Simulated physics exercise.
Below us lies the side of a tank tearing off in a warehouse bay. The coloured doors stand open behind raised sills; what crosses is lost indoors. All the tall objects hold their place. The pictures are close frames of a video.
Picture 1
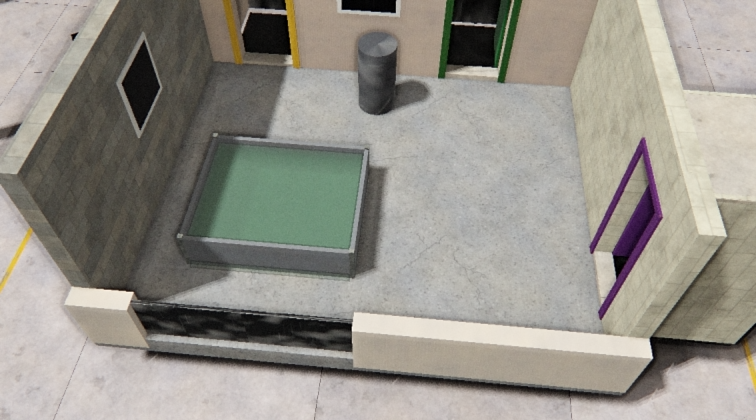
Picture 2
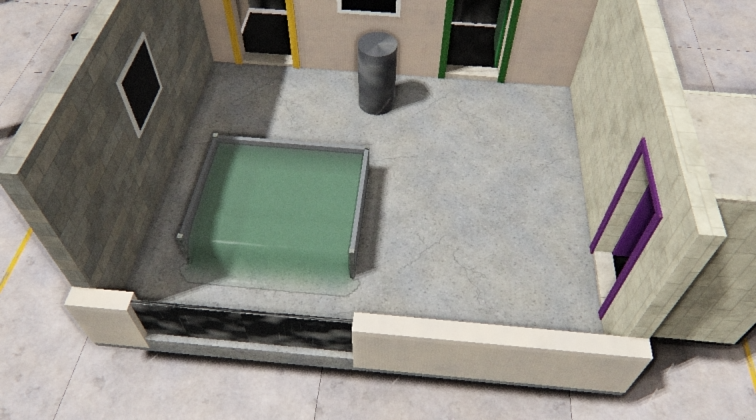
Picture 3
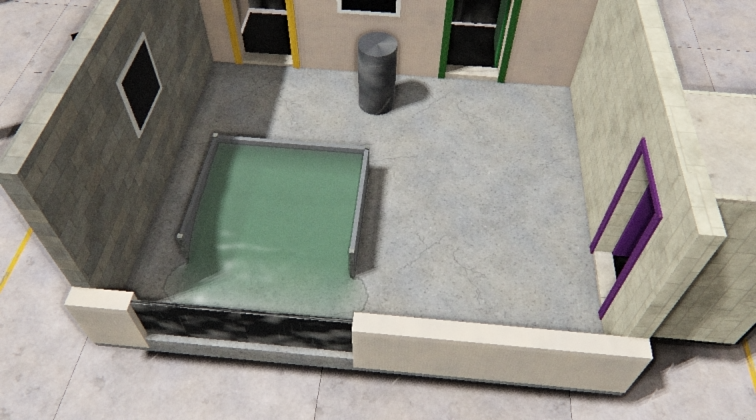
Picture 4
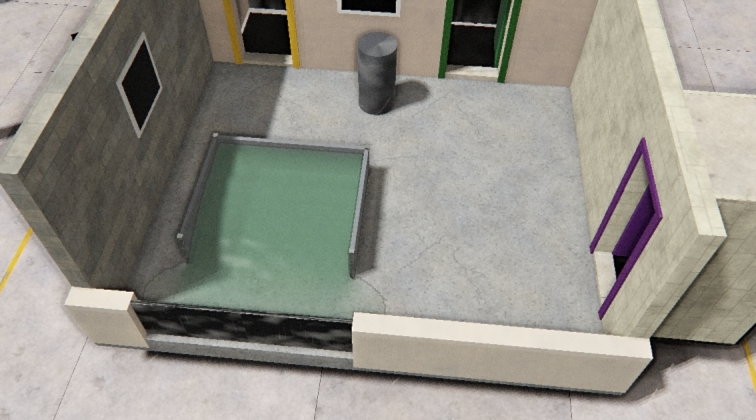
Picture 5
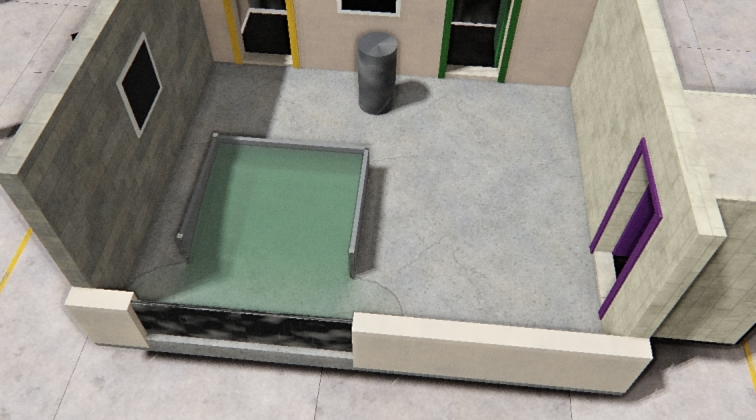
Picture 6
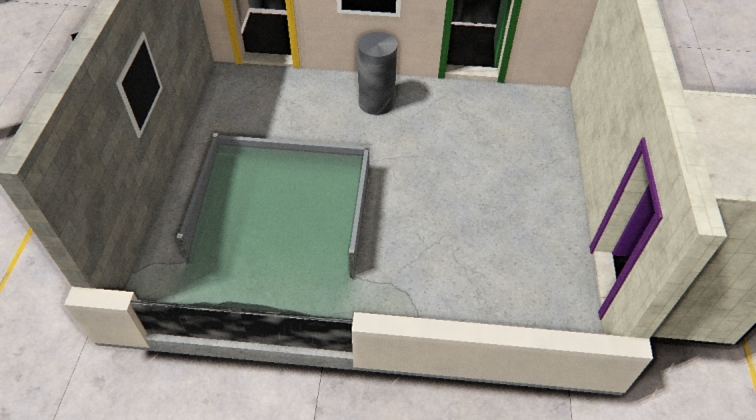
In the video, an open tank of green liquid sits in a walled bay with coloured doorways and a grey cylinder; its near side disappears, and the liquid pours out toward the low front wall, spreading slightly sideways.
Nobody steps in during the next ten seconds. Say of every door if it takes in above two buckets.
One by one: The yellow door takes more than that; the purple door takes more than that; the green door stays under that.
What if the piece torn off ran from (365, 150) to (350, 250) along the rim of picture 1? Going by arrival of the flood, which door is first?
I say the purple-painted one.
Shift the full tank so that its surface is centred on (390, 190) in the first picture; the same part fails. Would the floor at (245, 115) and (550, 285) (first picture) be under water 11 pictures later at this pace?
In turn: Clear, covered.
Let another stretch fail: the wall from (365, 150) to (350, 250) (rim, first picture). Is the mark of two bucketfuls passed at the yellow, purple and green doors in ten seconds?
One by one: The yellow one takes less; the purple one is over; the green one holds.
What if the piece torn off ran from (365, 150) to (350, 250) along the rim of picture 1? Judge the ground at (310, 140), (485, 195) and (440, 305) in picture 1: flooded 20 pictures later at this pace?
In that order: Not flooded, wet, awash.
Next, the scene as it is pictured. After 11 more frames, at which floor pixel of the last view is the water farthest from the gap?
Close to (602, 363).
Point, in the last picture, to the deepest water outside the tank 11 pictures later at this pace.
I would point to (114, 318).
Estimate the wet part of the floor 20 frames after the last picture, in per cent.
Roughly 55 per cent.
A moment on, water covers 15 % of the floor; the yellow door not reached, the purple door not reached, the green door not reached.
Next, water covers 35 % of the floor; the yellow door not reached, the purple door wet at the sill, nothing in, the green door not reached.
Then, water covers 55 % of the floor; the yellow door under two buckets in, the purple door over two buckets in, the green door not reached.
Later, water covers 80 % of the floor; the yellow door over two buckets in, the purple door over two buckets in, the green door wet at the sill, nothing in.
In the end, water covers 100 % of the floor; the yellow door over two buckets in, the purple door over two buckets in, the green door wet at the sill, nothing in.
